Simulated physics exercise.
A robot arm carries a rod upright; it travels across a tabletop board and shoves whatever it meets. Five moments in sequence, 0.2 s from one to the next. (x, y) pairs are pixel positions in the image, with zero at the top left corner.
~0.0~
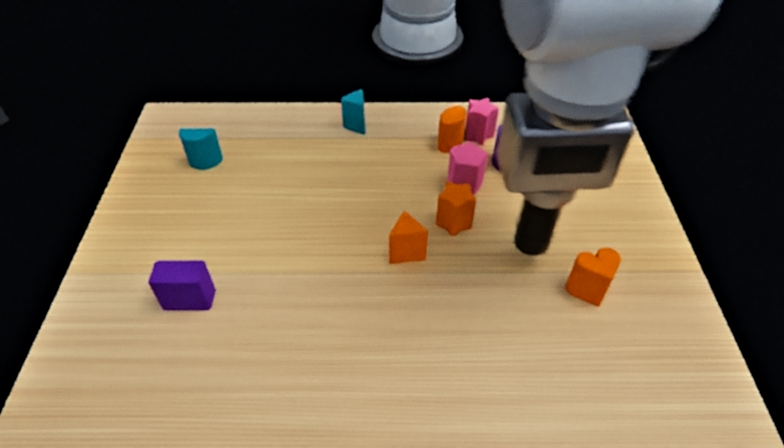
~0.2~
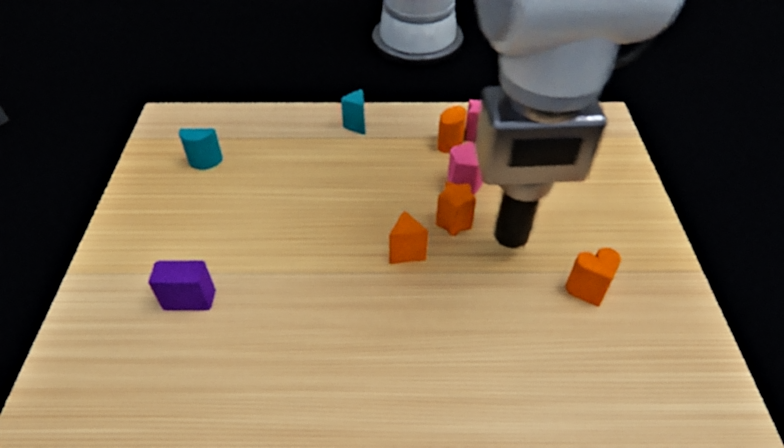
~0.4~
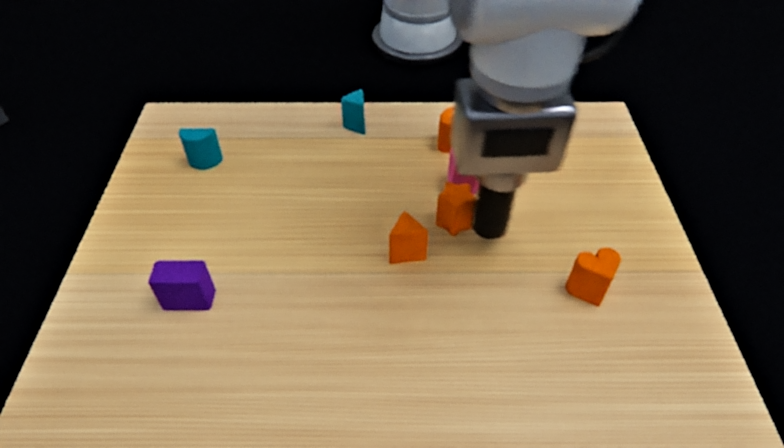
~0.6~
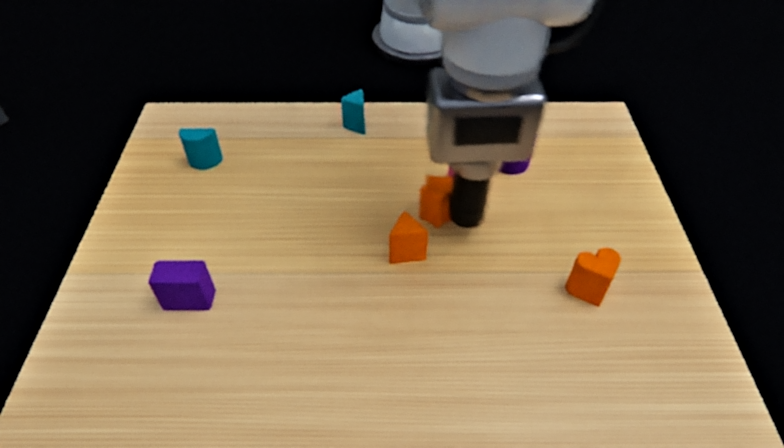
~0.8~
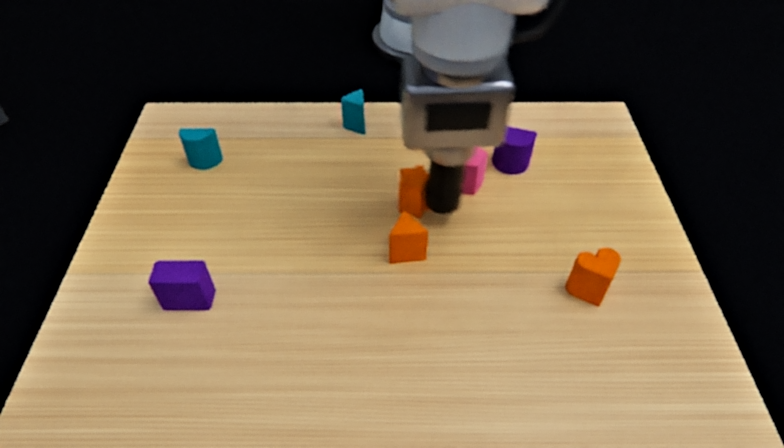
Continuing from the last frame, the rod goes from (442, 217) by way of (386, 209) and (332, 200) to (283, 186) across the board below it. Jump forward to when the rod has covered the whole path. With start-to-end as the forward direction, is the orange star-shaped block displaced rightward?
Yes, that is how it ends up.
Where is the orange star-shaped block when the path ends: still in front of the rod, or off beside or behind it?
It is no longer ahead.
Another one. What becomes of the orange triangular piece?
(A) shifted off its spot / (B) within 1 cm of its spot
I'll go with B - within 1 cm of its spot.
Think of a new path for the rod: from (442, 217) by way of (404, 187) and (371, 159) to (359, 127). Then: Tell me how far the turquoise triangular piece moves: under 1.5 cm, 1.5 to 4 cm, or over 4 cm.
The turquoise triangular piece ends up a moderate distance away, 1.5 to 4 cm.
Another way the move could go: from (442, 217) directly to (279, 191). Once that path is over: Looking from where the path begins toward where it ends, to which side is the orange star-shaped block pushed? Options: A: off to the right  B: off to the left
I'll go with A - off to the right.
What follows on the original path. One third of the way, rod at (385, 195); orange star-shaped block at (368, 162), turned 15° clockwise.
Two thirds of the way, rod at (330, 186); orange star-shaped block at (346, 152), turned 75° clockwise.
At the end, rod at (280, 172); orange triangular piece still; orange star-shaped block at (346, 152), turned 80° clockwise.
